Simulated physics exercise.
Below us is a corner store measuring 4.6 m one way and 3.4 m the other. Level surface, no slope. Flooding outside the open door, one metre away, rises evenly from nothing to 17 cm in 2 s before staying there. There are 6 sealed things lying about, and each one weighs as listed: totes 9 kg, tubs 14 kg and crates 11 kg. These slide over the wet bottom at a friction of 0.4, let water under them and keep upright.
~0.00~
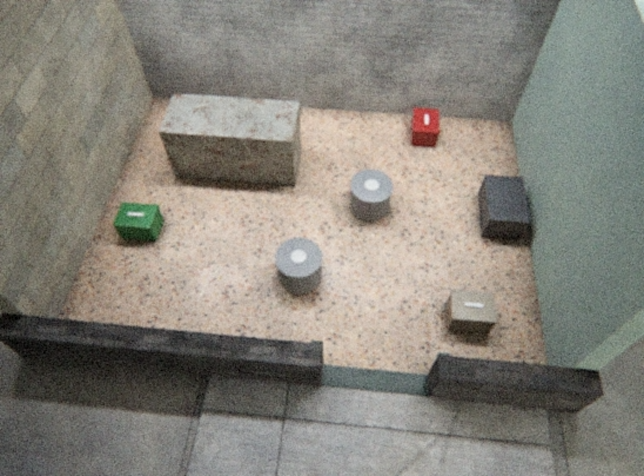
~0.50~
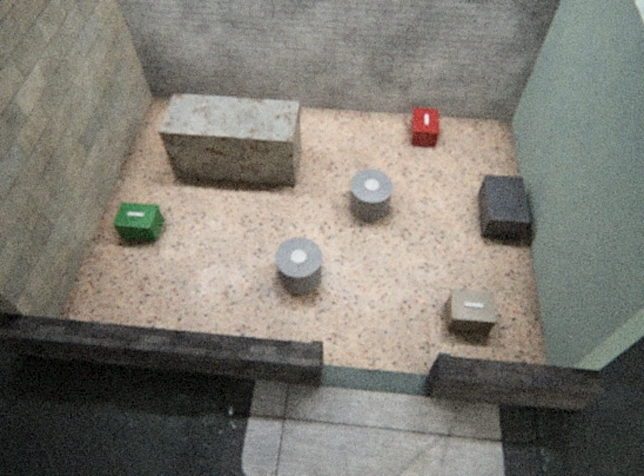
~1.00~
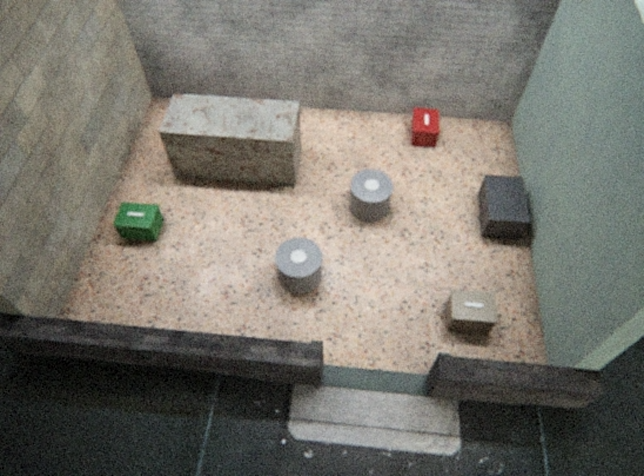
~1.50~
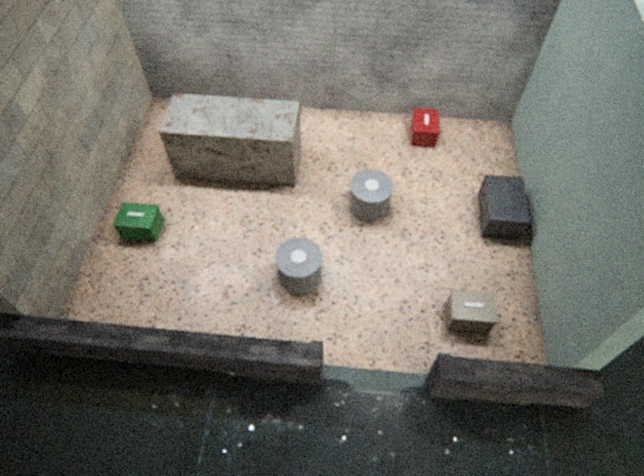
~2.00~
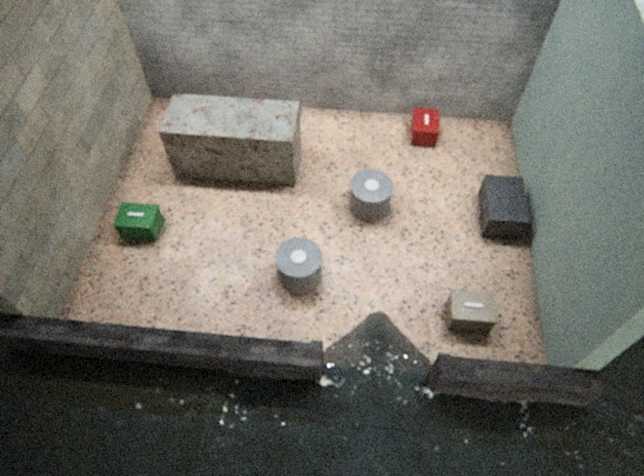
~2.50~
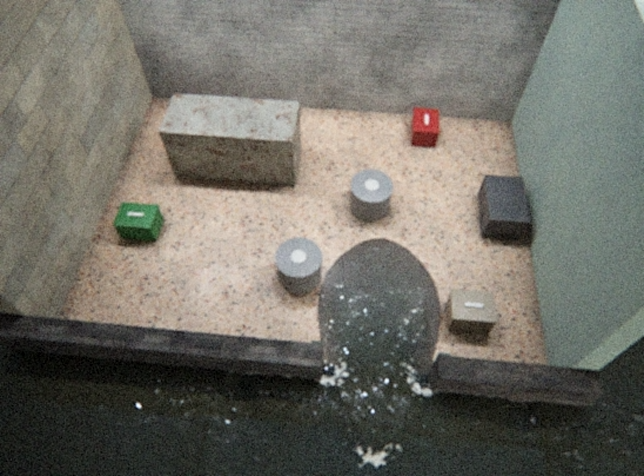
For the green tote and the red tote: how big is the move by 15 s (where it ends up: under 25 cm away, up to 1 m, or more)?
Green tote: A short shift; red tote: A long trip.
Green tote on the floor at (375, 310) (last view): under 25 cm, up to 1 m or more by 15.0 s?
Short answer, it is taken a long way.
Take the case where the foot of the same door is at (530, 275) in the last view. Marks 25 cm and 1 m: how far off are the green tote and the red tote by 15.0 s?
What you'd see is the green tote wanders off a long way and the red tote edges over a bit.
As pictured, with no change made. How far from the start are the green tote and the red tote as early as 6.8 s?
Close to 0 cm for the first and 10 cm for the second.
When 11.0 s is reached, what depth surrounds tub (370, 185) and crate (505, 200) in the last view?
Depths: Near 11 cm, then near 7 cm.
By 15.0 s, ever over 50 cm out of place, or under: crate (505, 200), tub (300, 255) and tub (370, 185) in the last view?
Order as asked: Beyond, below, beyond.
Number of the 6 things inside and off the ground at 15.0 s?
4.
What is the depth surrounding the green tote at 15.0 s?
Depth: About 7 cm.
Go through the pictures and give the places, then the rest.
The first frame shows the green tote at (136, 215), on the bottom; the red tote at (427, 120) rests on the ground; water covers 0.0 m2; 0 of 6 have shifted.
The second frame shows the green tote at (136, 215) rests on the ground; the red tote at (427, 120), on the bottom; water covers 0.0 m2; 0 of 6 have shifted.
The third frame shows the green tote at (136, 215), on the bottom; the red tote at (427, 120), on the bottom; water covers 0.0 m2; 0 of 6 have shifted.
The fourth frame shows the green tote at (136, 215), on the bottom; the red tote at (427, 120) rests on the ground; water covers 0.0 m2; 0 of 6 have shifted.
The fifth frame shows the green tote at (136, 215), on the bottom; the red tote at (427, 120) rests on the ground; 0.3 m2 under water; 0 of 6 have shifted.
The sixth frame shows the green tote at (136, 215), on the bottom; the red tote at (427, 120) rests on the ground; 1.3 m2 under water; 0 of 6 have shifted.
After 3.5 s the green tote is near (136, 215), 0.0 m from its start, aground; the red tote is near (427, 120), 0.0 m from its start, aground; 0 afloat.
After 6.8 s the green tote is near (136, 215), 0.0 m from its start, aground; the red tote is near (421, 116), 0.1 m from its start, aground; 1 afloat.
After 11.0 s the green tote is near (136, 215), 0.0 m from its start, aground; the red tote is near (318, 128), 1.3 m from its start, afloat; 4 afloat.
After 15.0 s the green tote is near (174, 232), 0.5 m from its start, aground; the red tote is near (147, 123), 3.3 m from its start, afloat; 4 afloat.
